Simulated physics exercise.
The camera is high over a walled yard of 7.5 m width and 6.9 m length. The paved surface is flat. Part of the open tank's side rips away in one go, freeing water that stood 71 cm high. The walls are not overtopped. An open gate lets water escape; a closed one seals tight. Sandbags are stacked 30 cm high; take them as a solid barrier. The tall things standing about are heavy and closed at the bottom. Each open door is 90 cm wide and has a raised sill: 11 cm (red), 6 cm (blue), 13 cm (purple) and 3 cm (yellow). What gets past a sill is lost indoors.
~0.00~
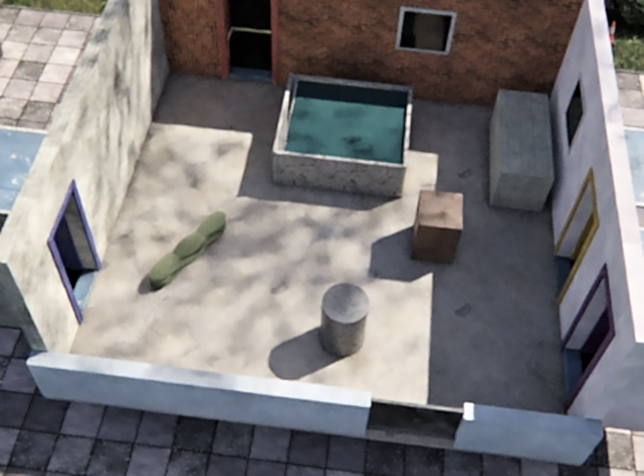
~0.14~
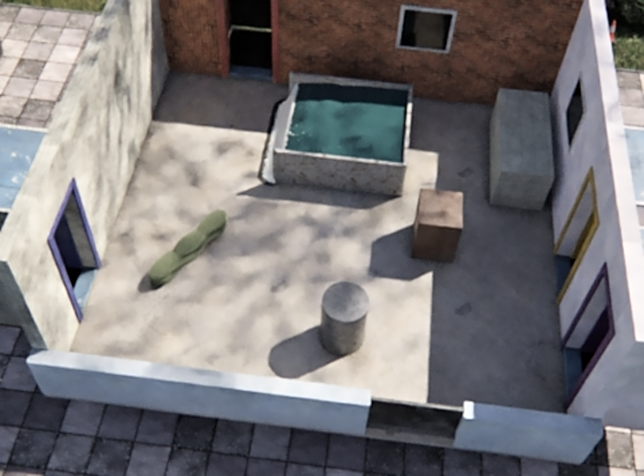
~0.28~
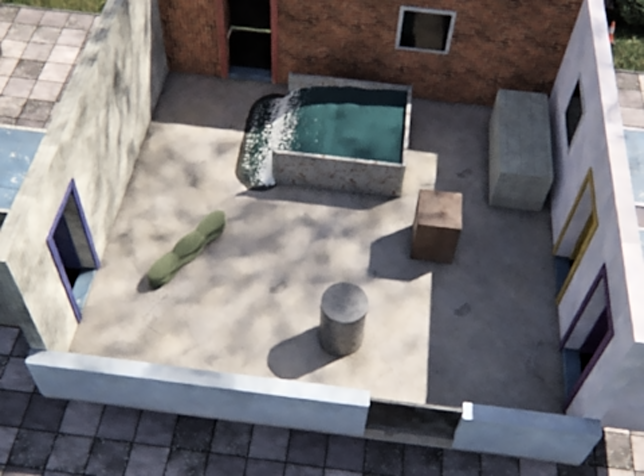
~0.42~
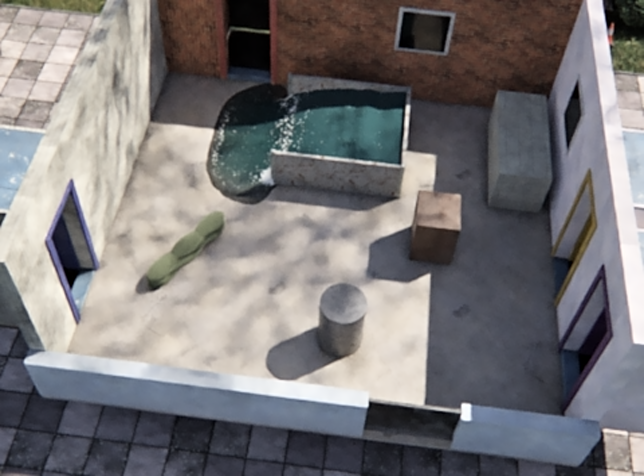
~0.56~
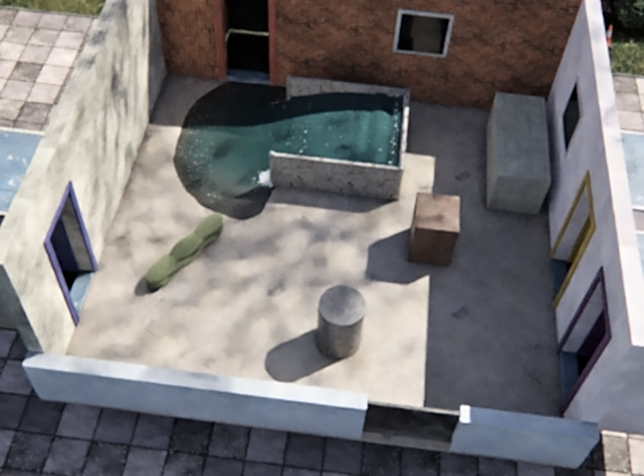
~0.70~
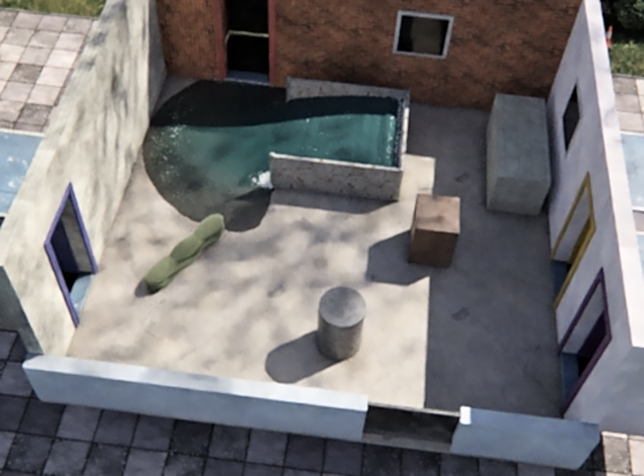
Water pouring from the broken left side of an open tank, spreading leftward across a walled yard's pale floor toward green sandbags.
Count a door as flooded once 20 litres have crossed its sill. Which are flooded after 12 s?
Within that time: At the red door it exceeds the limit; at the blue door it passes the limit; at the purple door it keeps below the limit; at the yellow door it exceeds the limit.
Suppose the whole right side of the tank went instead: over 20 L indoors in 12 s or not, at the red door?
Against that limit: Red below.
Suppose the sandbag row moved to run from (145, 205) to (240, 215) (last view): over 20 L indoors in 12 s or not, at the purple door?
Against that limit: Purple below.
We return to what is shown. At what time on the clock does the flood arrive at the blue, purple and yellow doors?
Blue 2.0 s, purple 7.0 s, yellow 7.5 s.
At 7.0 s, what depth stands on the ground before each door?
Depths in cm: Red 7, blue 10, purple 8, yellow 0.
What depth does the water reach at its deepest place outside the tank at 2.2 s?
About 46 cm.
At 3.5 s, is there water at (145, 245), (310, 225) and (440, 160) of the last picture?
In that order: Wet, dry, not reached.
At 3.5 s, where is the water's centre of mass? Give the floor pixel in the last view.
At about (216, 173).
After 1.4 s water covers 20 % of the floor and is deepest (48 cm) near (164, 83); red door 15 cm at the sill, 2 L in, blue door not reached, purple door not reached, yellow door not reached.
After 2.2 s water covers 25 % of the floor and is deepest (46 cm) near (164, 83); red door 13 cm at the sill, 13 L in, blue door 8 cm at the sill, 0 L in, purple door not reached, yellow door not reached.
After 3.5 s water covers 35 % of the floor and is deepest (36 cm) near (58, 379); red door 24 cm at the sill, 83 L in, blue door 11 cm at the sill, 7 L in, purple door not reached, yellow door not reached.
After 7.0 s water covers 80 % of the floor and is deepest (15 cm) near (66, 358); red door 7 cm at the sill, 131 L in, blue door 10 cm at the sill, 84 L in, purple door 8 cm at the sill, 0 L in, yellow door not reached.
After 12.0 s water covers 95 % of the floor and is deepest (12 cm) near (166, 77); red door 7 cm at the sill, 132 L in, blue door 5 cm at the sill, 96 L in, purple door 8 cm at the sill, 0 L in, yellow door 6 cm at the sill, 39 L in.
